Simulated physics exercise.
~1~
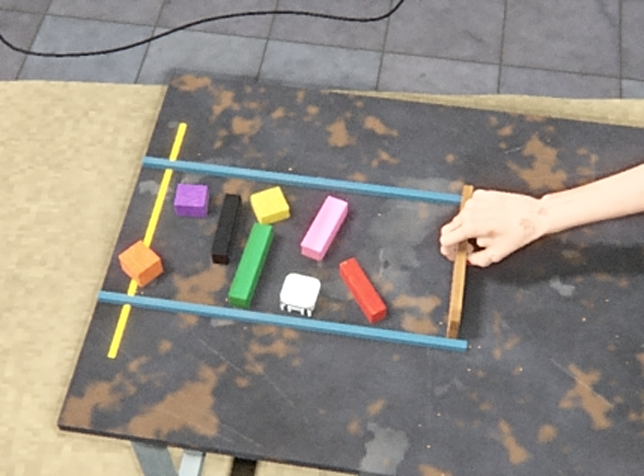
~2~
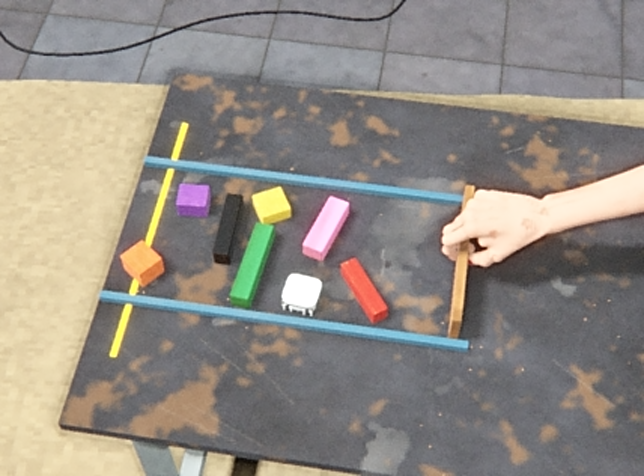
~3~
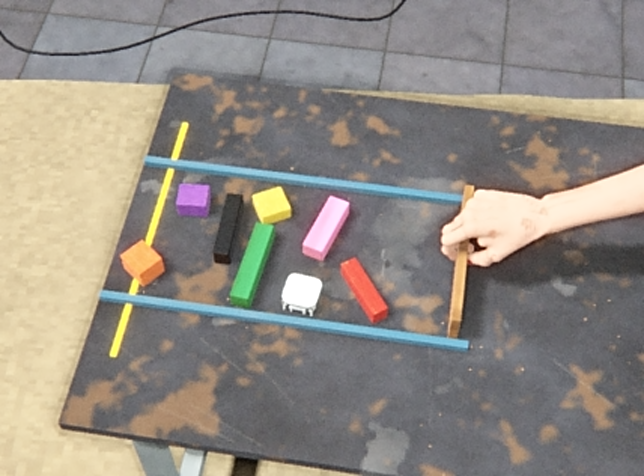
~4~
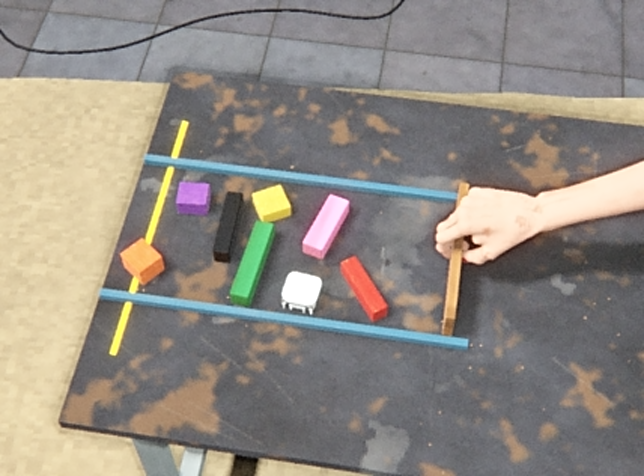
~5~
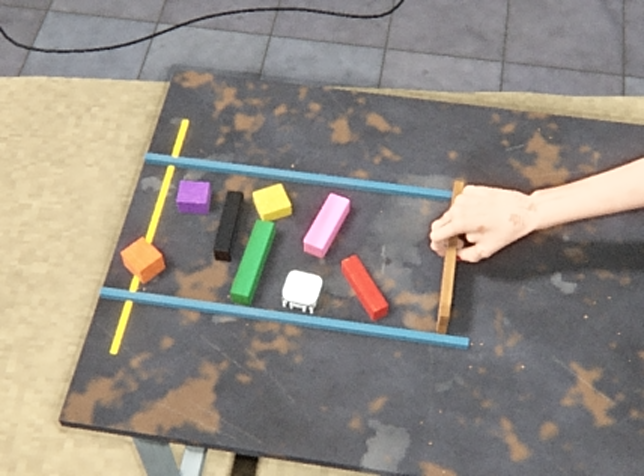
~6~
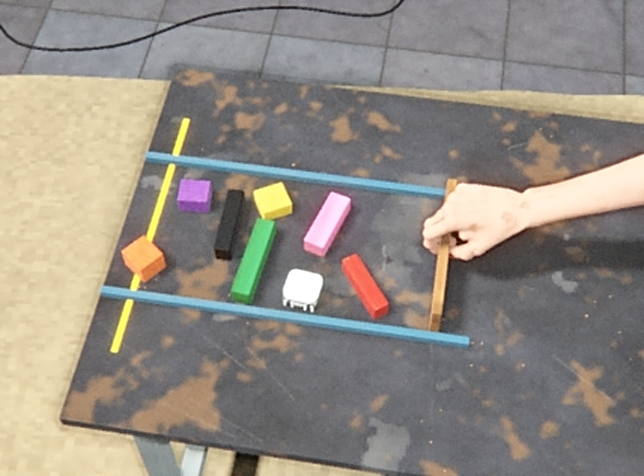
We see a hand holding a wooden board upright between two blue strips on a dark, worn tabletop, sliding it slightly left toward eight scattered coloured sticks and blocks, which stay still near a yellow line of tape.
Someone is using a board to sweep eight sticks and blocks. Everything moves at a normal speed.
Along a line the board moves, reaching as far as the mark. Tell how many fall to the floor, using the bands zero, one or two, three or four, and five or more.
Five or more fall to the floor.
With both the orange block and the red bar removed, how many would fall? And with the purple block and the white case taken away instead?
4, then 4.
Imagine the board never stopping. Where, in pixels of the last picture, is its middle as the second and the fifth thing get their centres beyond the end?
The middle is near (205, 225) first and near (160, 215) after.
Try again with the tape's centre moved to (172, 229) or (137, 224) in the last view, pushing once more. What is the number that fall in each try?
The first gives 4 and the second gives 7.
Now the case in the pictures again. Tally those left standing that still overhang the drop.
The count is 2.
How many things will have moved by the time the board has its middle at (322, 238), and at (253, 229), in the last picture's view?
First 3, after that 7.
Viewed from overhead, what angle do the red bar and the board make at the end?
Roughly 0° out of line.
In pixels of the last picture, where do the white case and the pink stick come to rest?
White case at about (107, 265), pink stick at about (140, 198).
A little later, none off yet; orange block at rest near (144, 259); purple block at rest near (195, 196); black stick at rest near (230, 224).
Next, none off yet; orange block at rest near (144, 259); purple block moving near (192, 195); black stick shifted a little near (206, 219).
Later still, none off yet; orange block tilted a little near (101, 253); purple block tilted well over near (122, 183); black stick shifted about its own width near (137, 205).
When it is over, the number that fall off is five or more; down, yellow block, green stick, black stick, purple block and orange block.
